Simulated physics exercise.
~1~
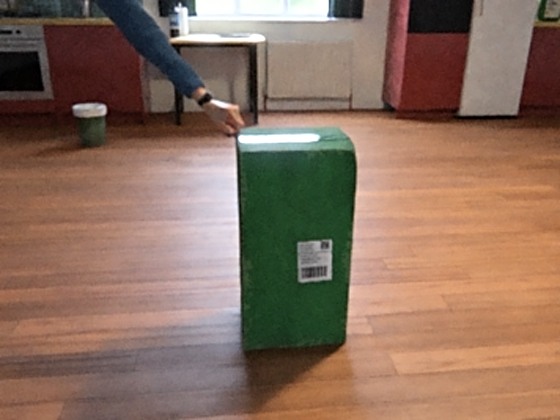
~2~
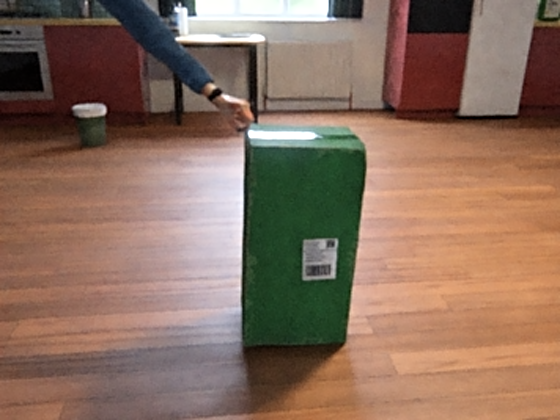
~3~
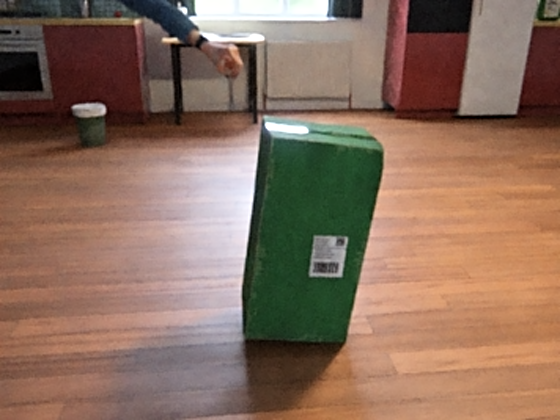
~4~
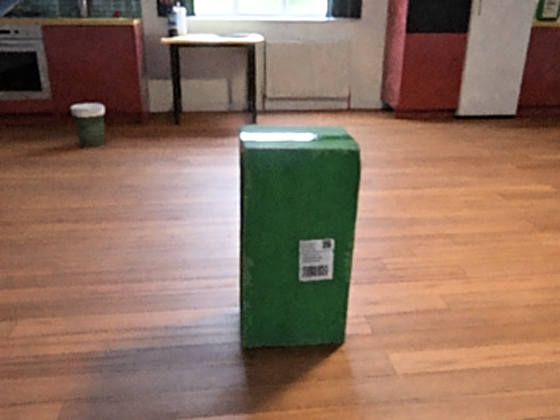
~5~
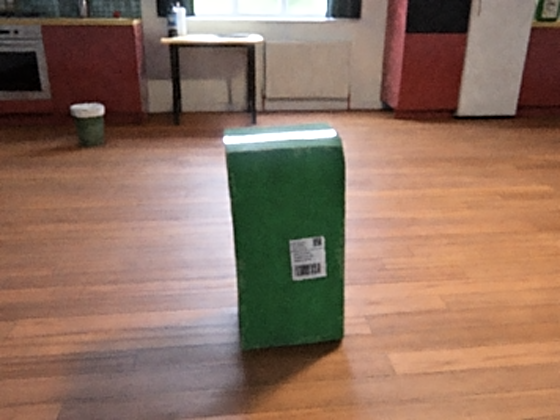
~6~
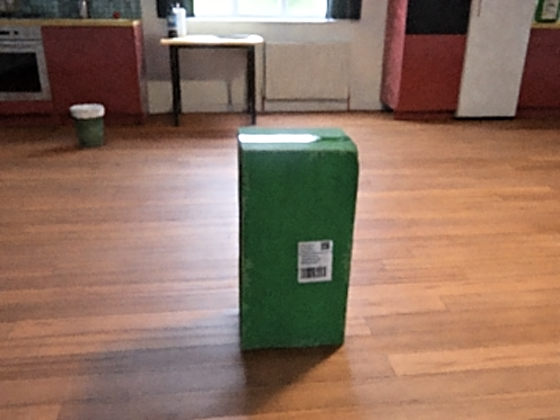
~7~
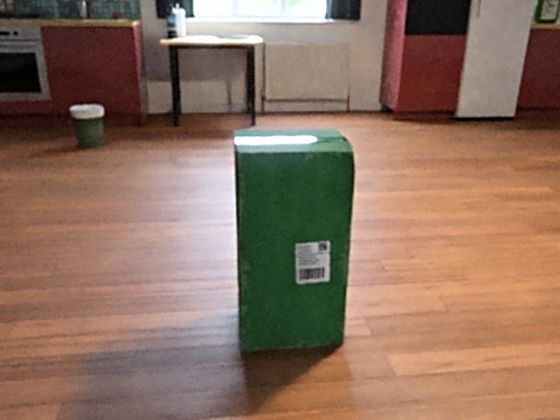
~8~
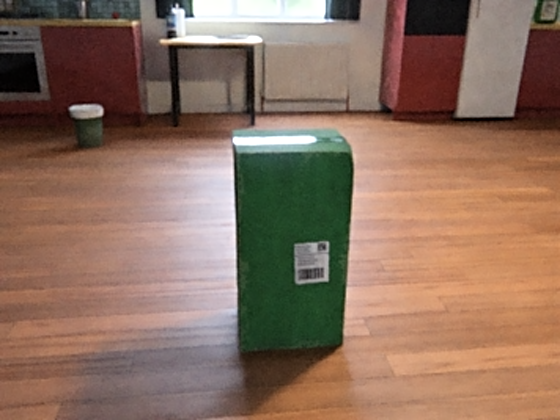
A tall green box with a white label stands on a wooden floor in a kitchen, while an arm in a blue sleeve reaches in from the left to its top edge. The hand pushes, and the box tips to the right. The fingers come off and the hand draws back as the box leans further over. It then swings back to the left, past upright into a slight lean that way, with the arm gone from view. After rocking a little to the right again, it settles on its base and stays standing.
